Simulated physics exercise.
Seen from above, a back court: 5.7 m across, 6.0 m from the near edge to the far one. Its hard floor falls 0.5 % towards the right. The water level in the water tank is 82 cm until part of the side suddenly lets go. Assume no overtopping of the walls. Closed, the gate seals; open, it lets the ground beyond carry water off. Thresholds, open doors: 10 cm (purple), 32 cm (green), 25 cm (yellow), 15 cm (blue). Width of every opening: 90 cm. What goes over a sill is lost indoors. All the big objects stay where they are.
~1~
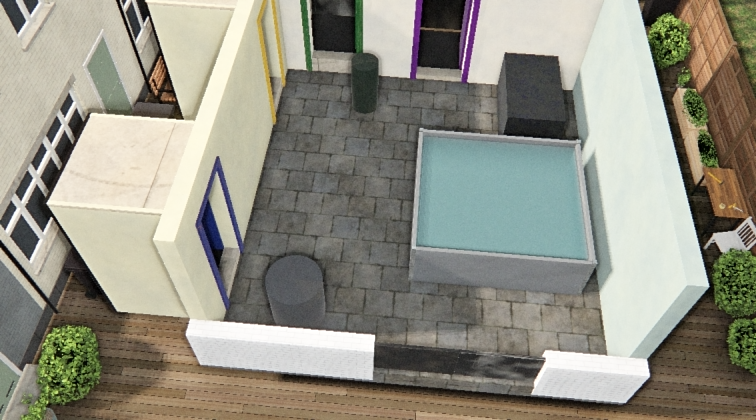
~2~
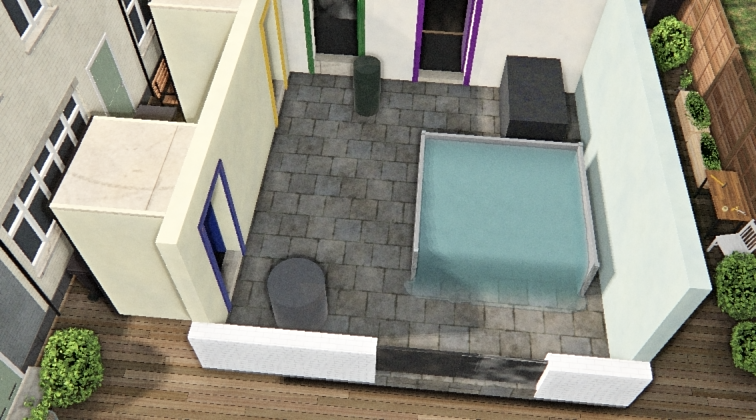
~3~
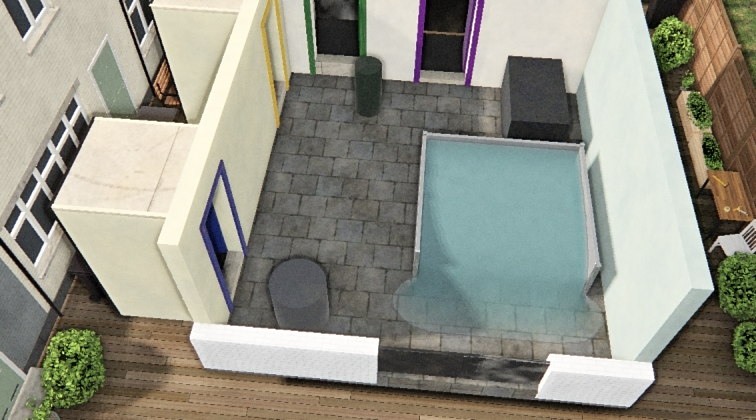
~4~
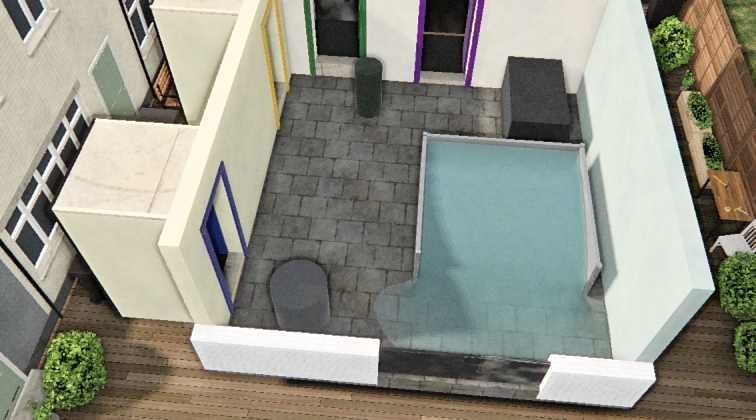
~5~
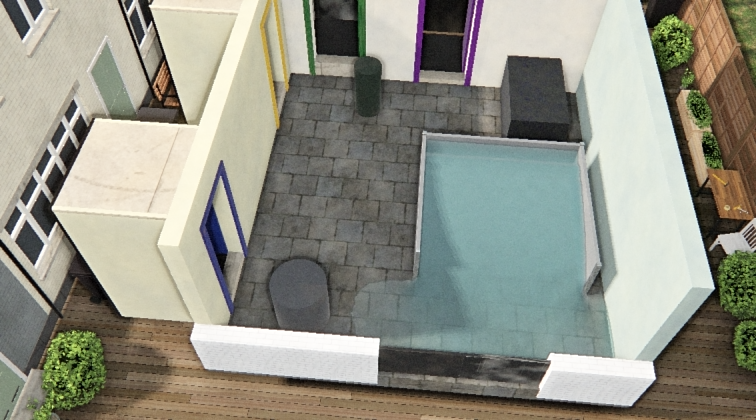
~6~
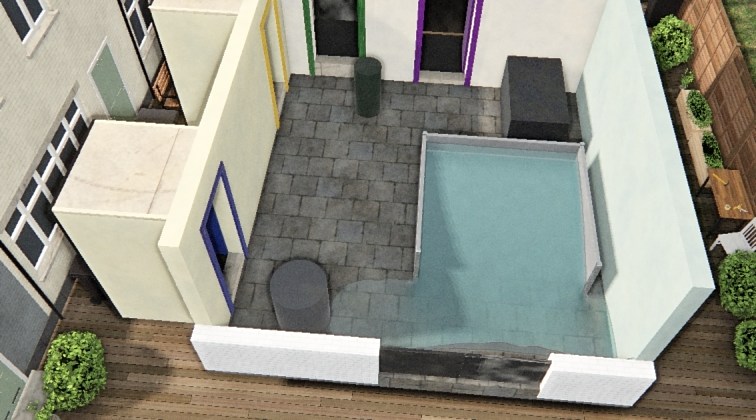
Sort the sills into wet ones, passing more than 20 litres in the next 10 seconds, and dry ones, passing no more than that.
Purple door: Wet; green door: Dry; yellow door: Dry; blue door: Dry.
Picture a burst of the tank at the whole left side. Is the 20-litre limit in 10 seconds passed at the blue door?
Against that limit: Blue beyond it.
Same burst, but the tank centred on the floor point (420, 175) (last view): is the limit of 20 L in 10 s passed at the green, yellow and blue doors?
Lab note: Vs limit, green door limit held; yellow door limit held; blue door limit broken.
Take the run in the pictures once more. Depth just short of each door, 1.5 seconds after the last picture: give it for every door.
Purple 0 cm, green 0 cm, yellow 0 cm, blue 14 cm.
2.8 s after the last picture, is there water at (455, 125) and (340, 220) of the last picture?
Untouched, soaked.
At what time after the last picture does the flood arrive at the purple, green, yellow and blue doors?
So purple at 2.6 s, green at 3.2 s, yellow at 2.4 s, and blue at 1.1 s.
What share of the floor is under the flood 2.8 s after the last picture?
Covered: Roughly 75 %.
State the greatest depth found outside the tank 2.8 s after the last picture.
About 52 cm.
Then, 0.7 s after the last picture water covers 25 % of the floor and is deepest (75 cm) near (610, 381); purple door not reached, green door not reached, yellow door not reached, blue door not reached.
Then, 1.5 s after the last picture water covers 40 % of the floor and is deepest (60 cm) near (610, 381); purple door not reached, green door not reached, yellow door not reached, blue door 14 cm at the sill, 0 L in.
Then, 2.8 s after the last picture water covers 75 % of the floor and is deepest (52 cm) near (571, 94); purple door 3 cm at the sill, 0 L in, green door not reached, yellow door 11 cm at the sill, 0 L in, blue door 13 cm at the sill, 6 L in.
Then, 5.3 s after the last picture water covers 95 % of the floor and is deepest (40 cm) near (584, 378); purple door 11 cm at the sill, 10 L in, green door 25 cm at the sill, 4 L in, yellow door 18 cm at the sill, 1 L in, blue door 6 cm at the sill, 7 L in.
Then, 9.3 s after the last picture water covers 100 % of the floor and is deepest (28 cm) near (571, 100); purple door 17 cm at the sill, 58 L in, green door 18 cm at the sill, 4 L in, yellow door 18 cm at the sill, 1 L in, blue door 8 cm at the sill, 7 L in.
